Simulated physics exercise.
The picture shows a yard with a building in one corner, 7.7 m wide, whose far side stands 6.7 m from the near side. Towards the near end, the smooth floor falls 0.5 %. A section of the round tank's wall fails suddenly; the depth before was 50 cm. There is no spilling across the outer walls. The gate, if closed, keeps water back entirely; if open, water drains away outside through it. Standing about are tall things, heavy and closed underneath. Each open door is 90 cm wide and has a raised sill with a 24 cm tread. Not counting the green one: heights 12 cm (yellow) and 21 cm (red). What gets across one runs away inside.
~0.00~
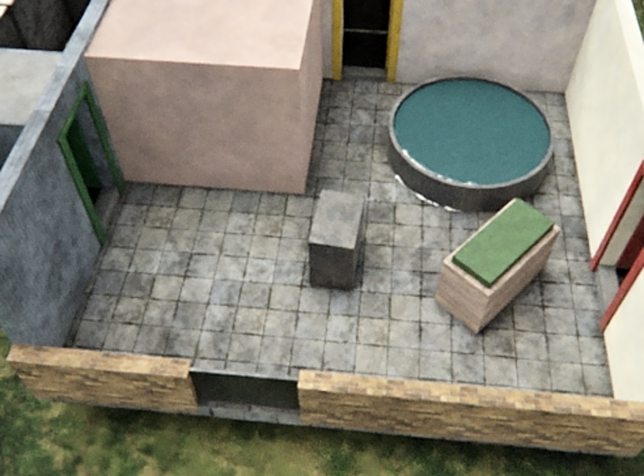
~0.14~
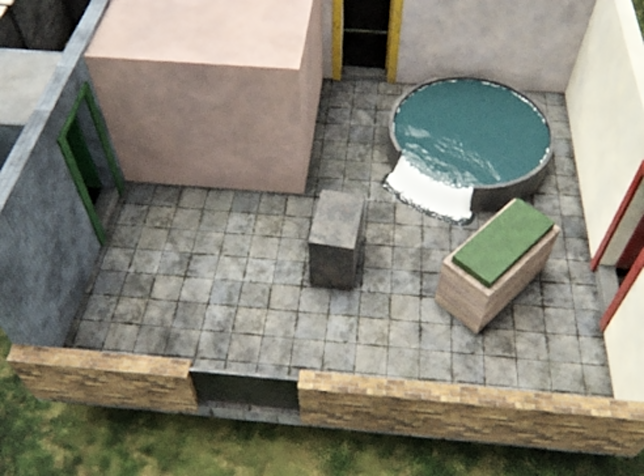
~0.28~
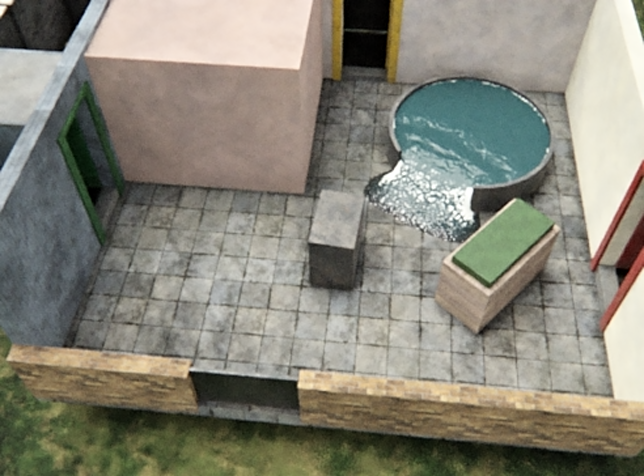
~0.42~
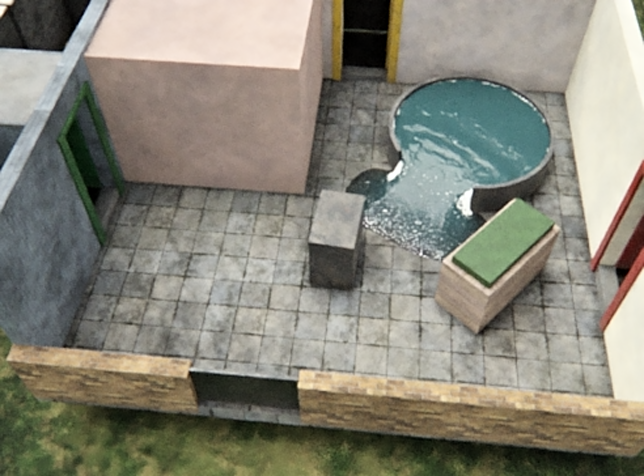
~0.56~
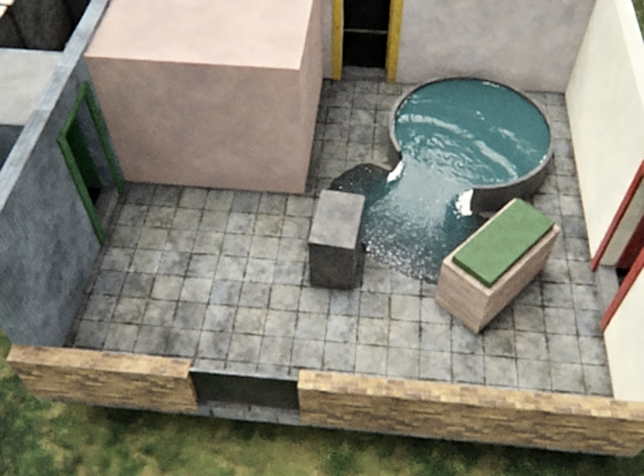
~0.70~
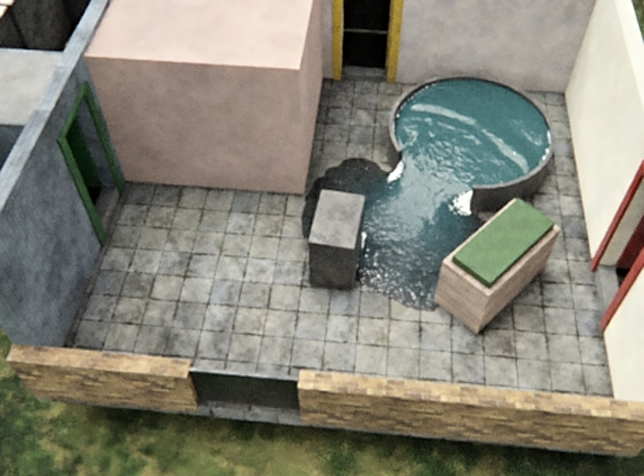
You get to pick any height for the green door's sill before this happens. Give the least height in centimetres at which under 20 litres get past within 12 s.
12 cm.
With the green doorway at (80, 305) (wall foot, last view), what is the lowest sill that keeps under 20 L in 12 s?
About 14.0 cm.
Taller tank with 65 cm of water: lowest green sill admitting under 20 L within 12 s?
Then roughly 17 cm.
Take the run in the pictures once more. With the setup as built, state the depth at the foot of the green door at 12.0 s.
About 8.0 cm.
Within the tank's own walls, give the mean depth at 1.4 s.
37 cm, roughly.
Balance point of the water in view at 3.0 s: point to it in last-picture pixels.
The water is centred near (403, 217).
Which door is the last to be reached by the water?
I'd go with the yellow door.
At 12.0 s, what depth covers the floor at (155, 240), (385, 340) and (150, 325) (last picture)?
First spot about 7 cm, second about 11 cm, third about 10 cm.
After 1.4 s water covers 25 % of the floor, deepest (28 cm) near (354, 235); it has not reached the green door.
After 3.0 s water covers 55 % of the floor, deepest (28 cm) near (365, 392); 15 cm at the green door, 0 litres in over its 22 cm sill.
After 12.0 s water covers 100 % of the floor, deepest (12 cm) near (117, 381); 8 cm at the green door, 0 litres in over its 22 cm sill.
At the green door as built, the water arrived by 2.7 s and peaked near 17 cm at 3.6 s.
With a sill of 10 cm, 44 litres would have come in within the 12 s; with 14 cm, 7 litres. So under 20 litres takes about 12 cm.
